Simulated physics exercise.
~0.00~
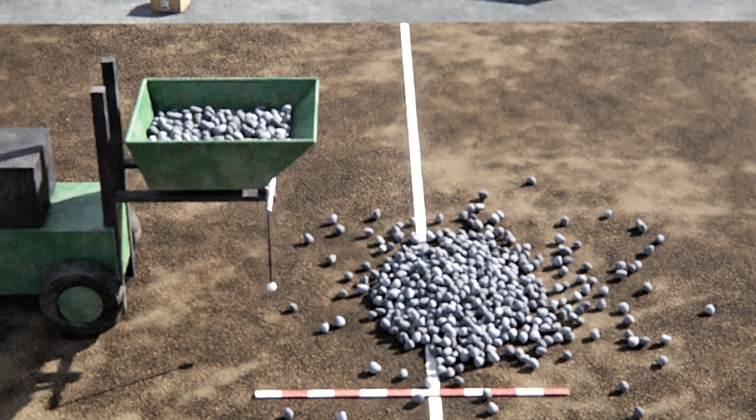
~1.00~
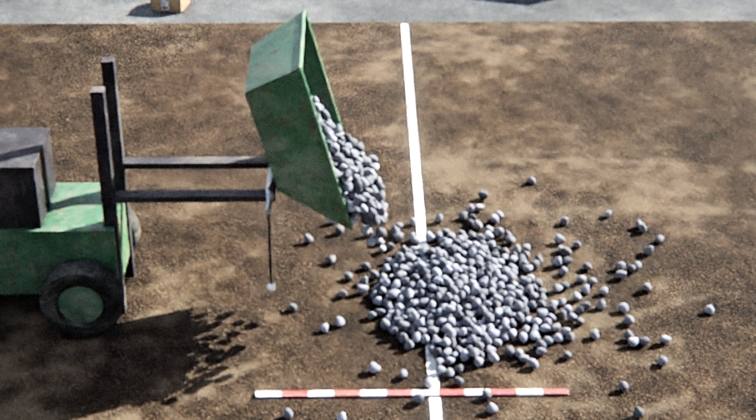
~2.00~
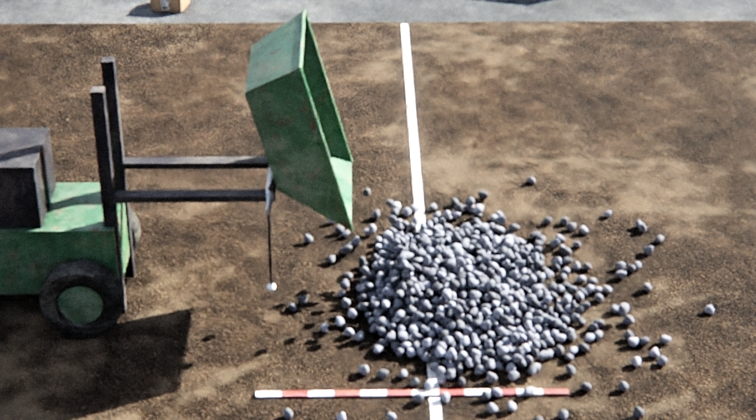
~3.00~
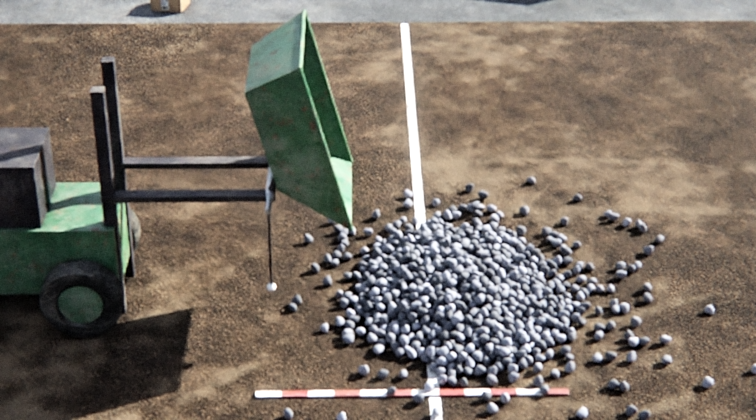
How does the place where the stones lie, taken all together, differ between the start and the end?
At the start the stones are split between the raised skip at the upper left and the heap on the ground, while at the end they all lie on the ground in and around one broader heap. Their overall middle has therefore shifted down and to the right.
